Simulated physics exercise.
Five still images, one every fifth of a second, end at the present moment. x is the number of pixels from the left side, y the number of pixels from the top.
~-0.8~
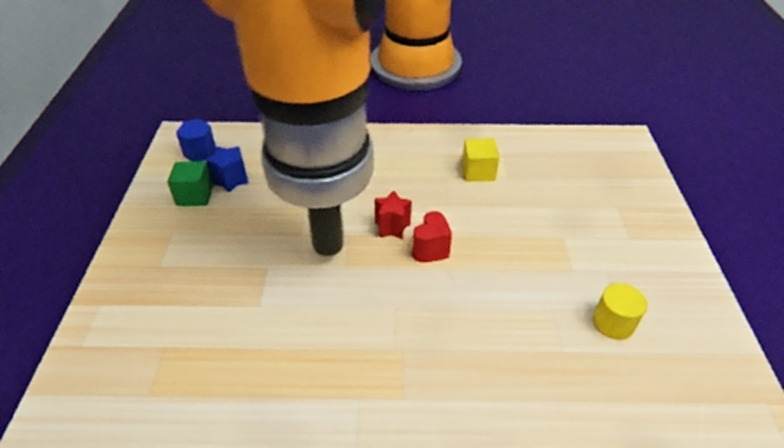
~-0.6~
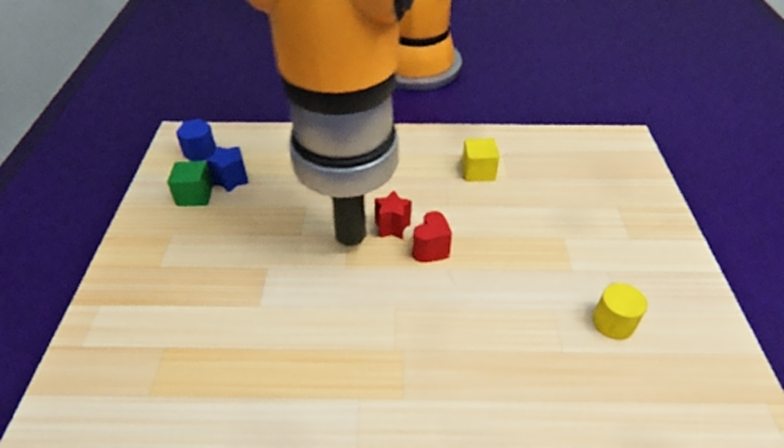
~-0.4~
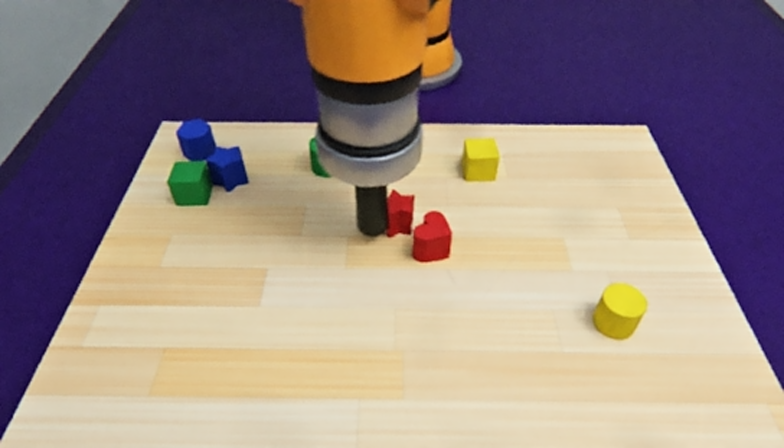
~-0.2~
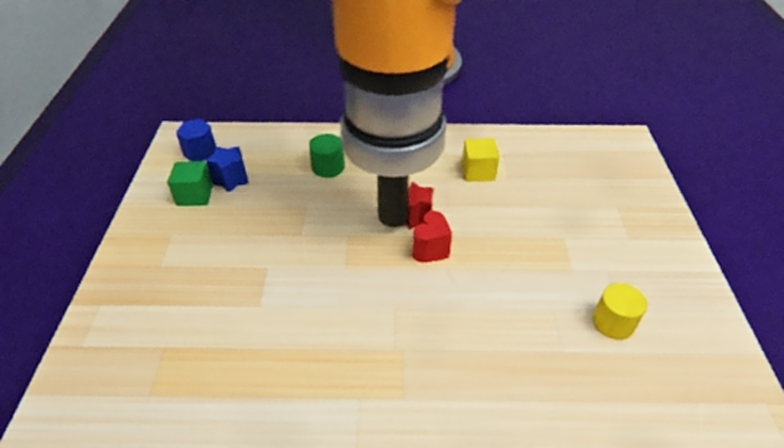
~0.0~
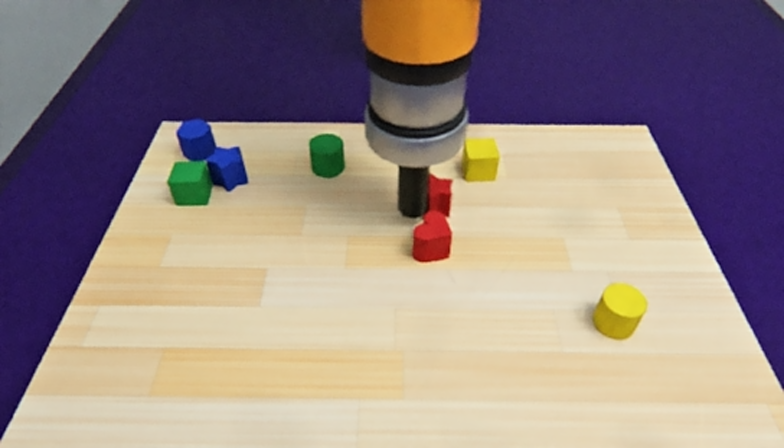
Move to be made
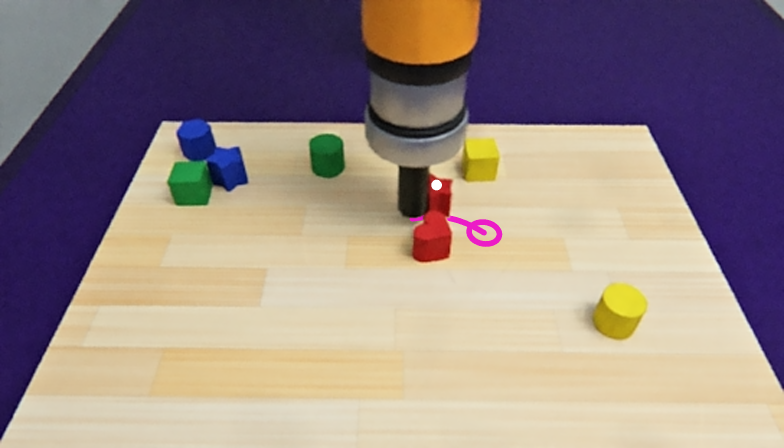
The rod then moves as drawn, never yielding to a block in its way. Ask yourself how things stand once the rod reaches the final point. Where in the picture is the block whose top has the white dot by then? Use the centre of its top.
The point I'd pick in the picture is (470, 179).
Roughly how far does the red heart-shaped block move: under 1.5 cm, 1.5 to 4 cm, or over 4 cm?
Less than 1.5 cm.
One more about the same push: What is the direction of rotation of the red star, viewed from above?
Seen from overhead, it turns anticlockwise.
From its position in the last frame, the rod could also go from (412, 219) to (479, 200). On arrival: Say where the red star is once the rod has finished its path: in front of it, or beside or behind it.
My answer is that the red star is still ahead.
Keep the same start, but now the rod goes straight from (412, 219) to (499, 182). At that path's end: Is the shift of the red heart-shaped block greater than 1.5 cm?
Going by the path, no.
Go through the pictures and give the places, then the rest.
Lower end of the rod (329, 246), tops of blocks, red heart-shaped block (433, 226), red star (393, 203), in the first frame.
Rod (351, 236), blocks as before, in the second frame.
Rod (372, 227), red star (397, 202), in the third frame.
Rod (393, 218), red star (417, 193), in the fourth frame.
Rod (412, 209), red heart-shaped block (433, 226), red star (437, 185), in the fifth frame.
The drawn path runs from (412, 219) by way of (437, 217) and (462, 222) to (484, 233); the dot is on the red star.
What follows on the original path. Halfway along, rod (452, 209); red star (466, 179), turned 25° anticlockwise.
At the end, rod (486, 223); red heart-shaped block not moved; red star (470, 179), turned 45° anticlockwise.
